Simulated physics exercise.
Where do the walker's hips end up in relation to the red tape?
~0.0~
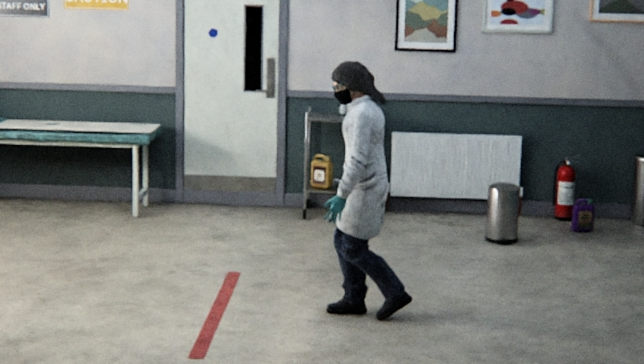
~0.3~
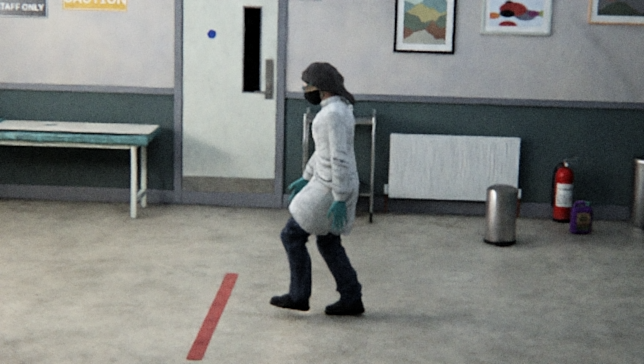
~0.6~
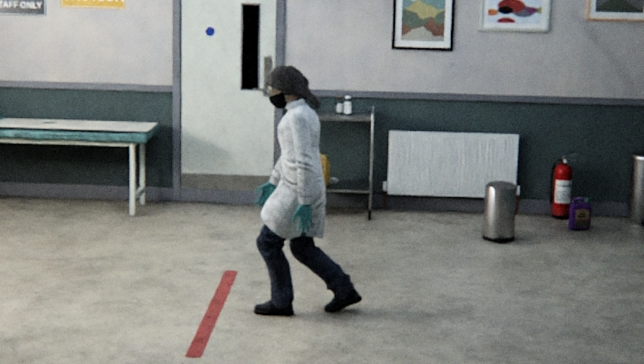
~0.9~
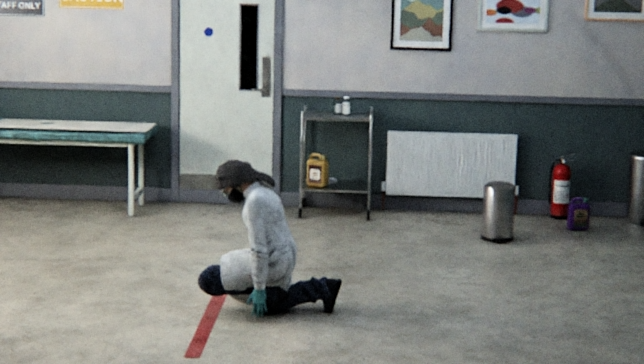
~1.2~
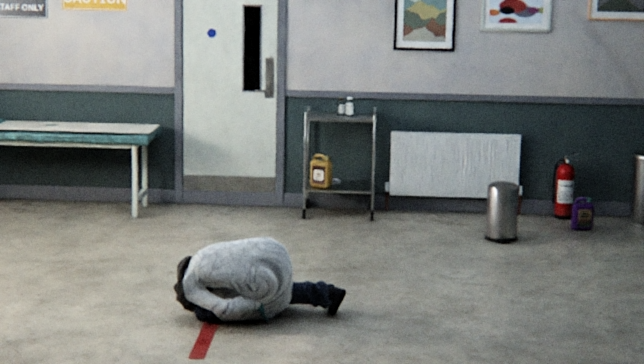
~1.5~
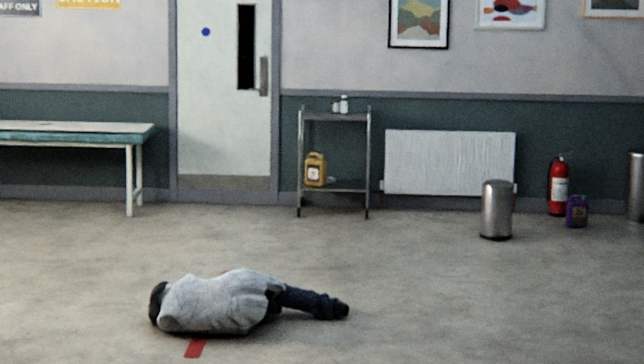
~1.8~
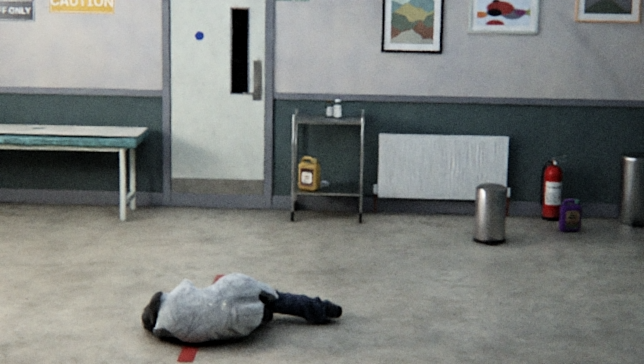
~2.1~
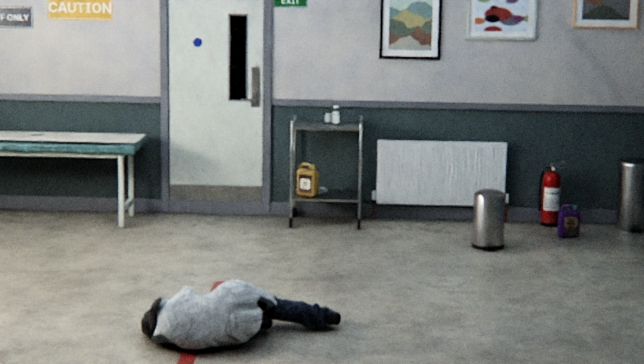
The hips come to rest short of the red tape, on the right side the walker came from, even though the head lies past it.
The clip opens on a person in a pale coat, dark cap, black mask and teal gloves walking left across a clinic-like room toward a strip of red tape on the floor. The view sways slightly as the walker steps closer, passing a small metal trolley by the wall. Just short of the tape, the walker sinks down onto the knees, then folds forward into a tight curl over the strip. The body slumps down flat and lies still, with the head beyond the tape on the left and the hips and legs still on the right.
